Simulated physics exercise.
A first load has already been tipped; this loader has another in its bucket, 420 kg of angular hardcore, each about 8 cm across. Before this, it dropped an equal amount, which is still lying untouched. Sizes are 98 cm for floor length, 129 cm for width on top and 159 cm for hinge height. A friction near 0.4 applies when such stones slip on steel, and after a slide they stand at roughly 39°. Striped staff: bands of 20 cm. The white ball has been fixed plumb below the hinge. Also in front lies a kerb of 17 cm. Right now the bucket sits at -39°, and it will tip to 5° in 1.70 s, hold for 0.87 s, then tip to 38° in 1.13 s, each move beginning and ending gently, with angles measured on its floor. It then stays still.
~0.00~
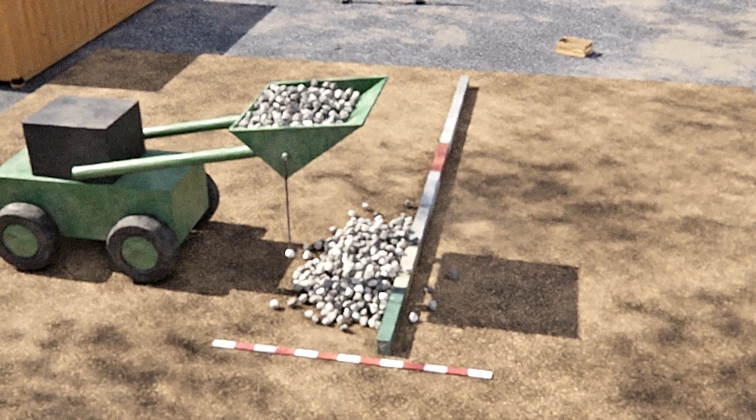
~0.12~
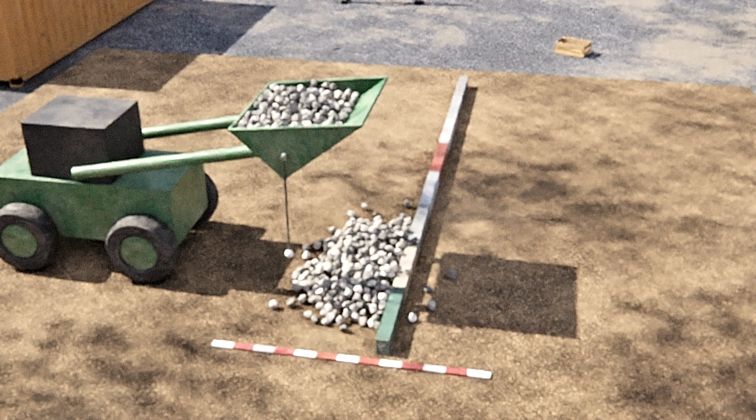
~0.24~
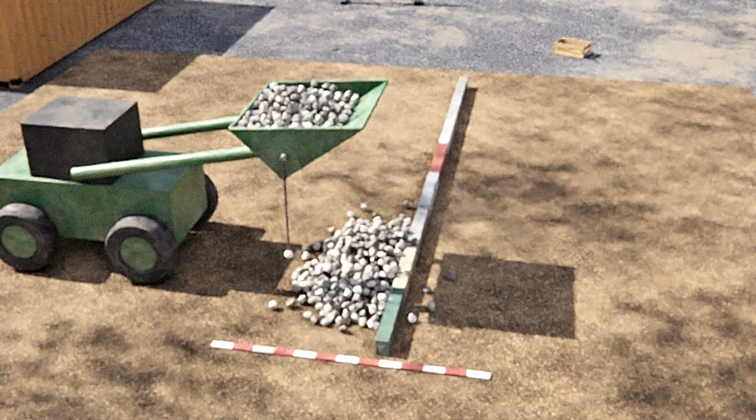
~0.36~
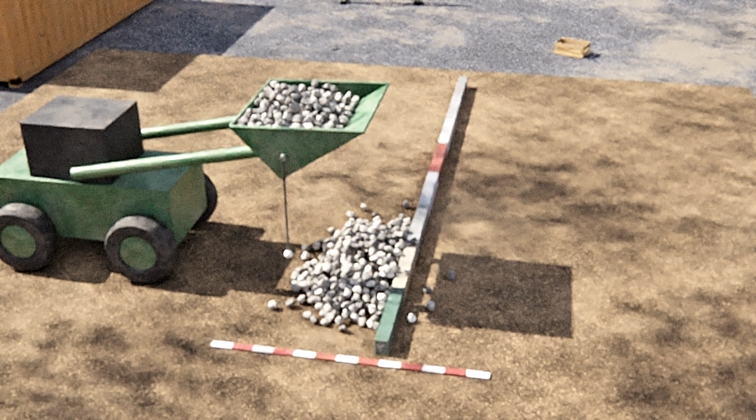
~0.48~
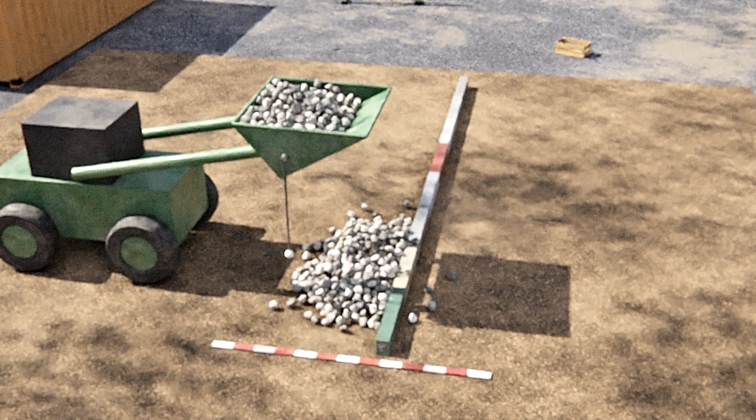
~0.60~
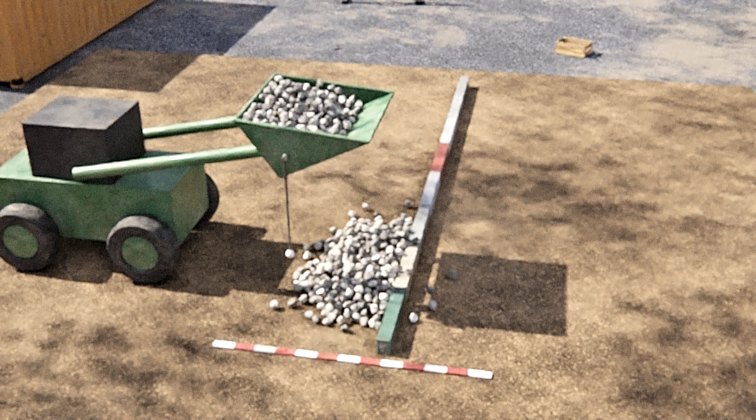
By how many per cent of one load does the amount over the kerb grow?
It grows by about 56 per cent of one load.
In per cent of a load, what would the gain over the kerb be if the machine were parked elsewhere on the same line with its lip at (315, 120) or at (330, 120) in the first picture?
I'd guess close to 5 per cent first and close to 15 per cent second.
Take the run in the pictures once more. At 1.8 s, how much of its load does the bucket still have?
100 %.
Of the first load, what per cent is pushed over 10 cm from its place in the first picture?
Estimate: 0 %, roughly.
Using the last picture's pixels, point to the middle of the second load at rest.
Roughly pixel (420, 266) in the last view.
After 1.3 s the floor is at -2°; in per cent of one load, 100 in the bucket, 99 on this side of the kerb, 1 over the kerb; the foremost stones are at (419, 274).
After 1.8 s the floor is at 5°; in per cent of one load, 100 in the bucket, 99 on this side of the kerb, 1 over the kerb; the foremost stones are at (419, 274).
After 4.2 s the floor is at 38°; in per cent of one load, 13 in the bucket, 170 on this side of the kerb, 17 over the kerb; the foremost stones are at (454, 280).
After 7.0 s the floor is at 38°; in per cent of one load, 0 in the bucket, 143 on this side of the kerb, 57 over the kerb; the foremost stones are at (520, 289). Net gain over the kerb, 56.
